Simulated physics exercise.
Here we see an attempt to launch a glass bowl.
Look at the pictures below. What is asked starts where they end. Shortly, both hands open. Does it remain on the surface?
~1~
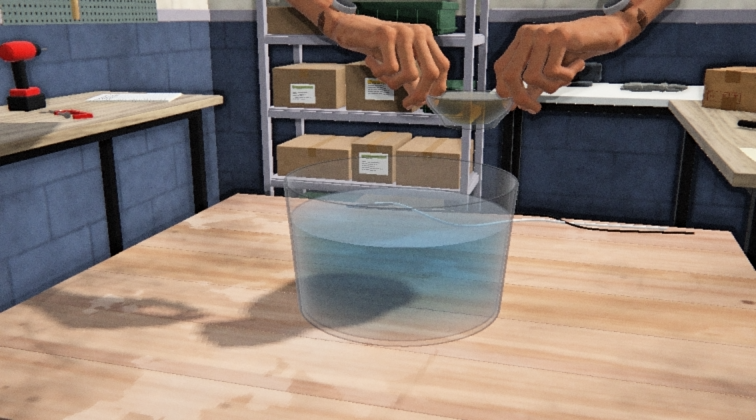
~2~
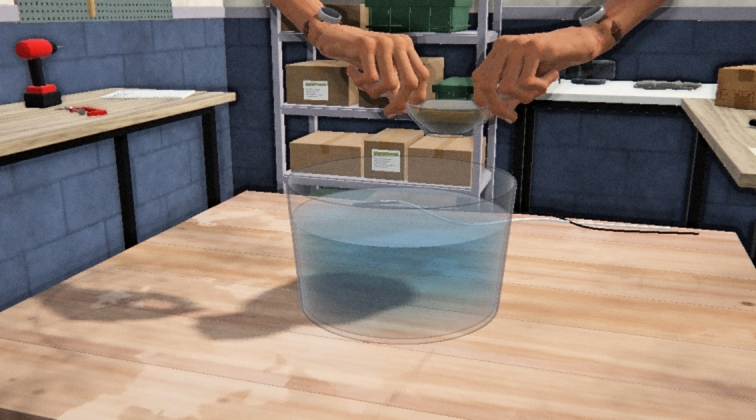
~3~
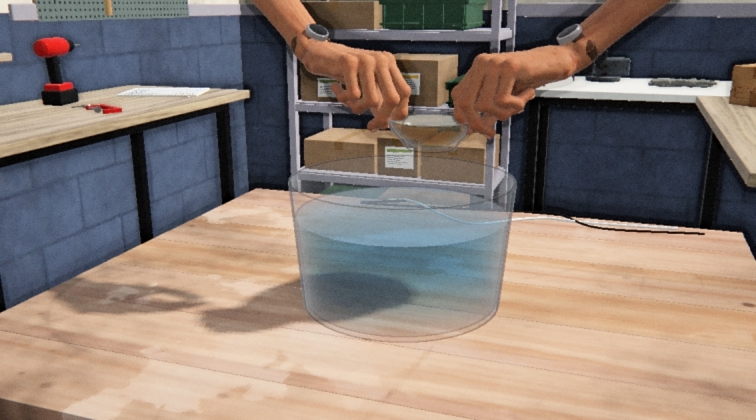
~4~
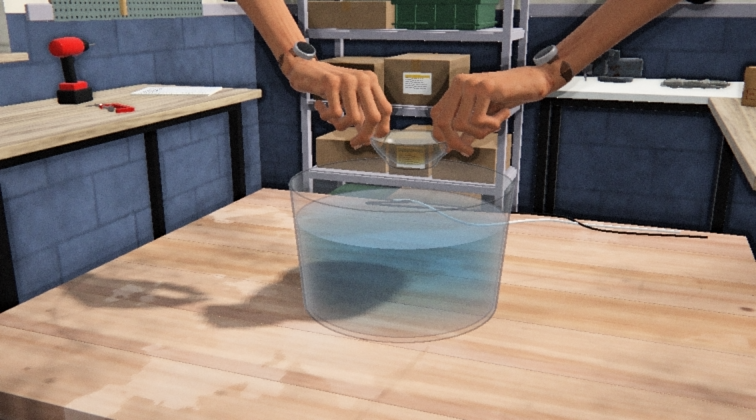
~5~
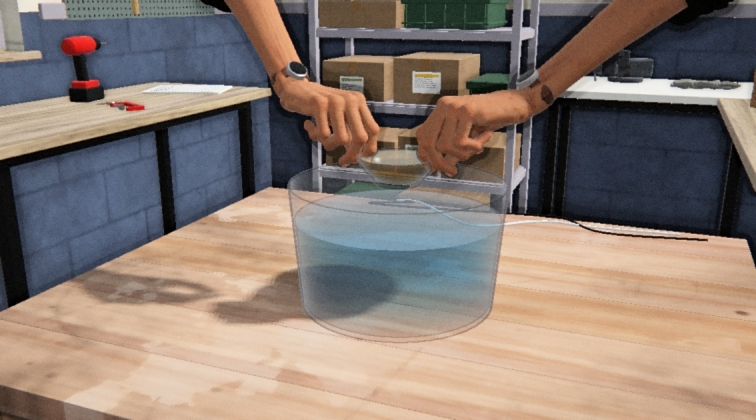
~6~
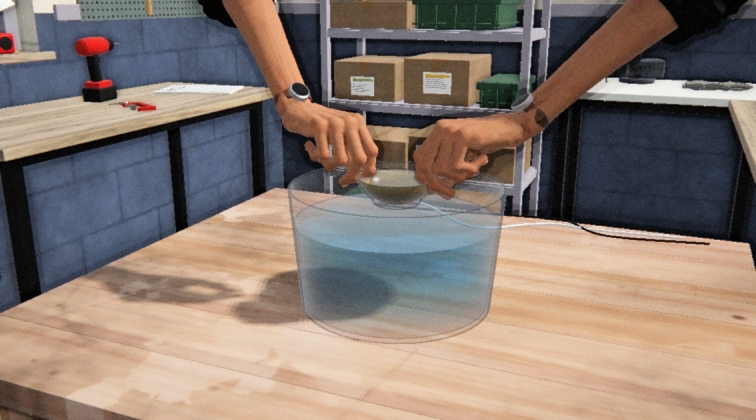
No.
Next, the bowl dips into the water.
After that, water pours in over its rim.
Finally, the bowl lies on the bottom.
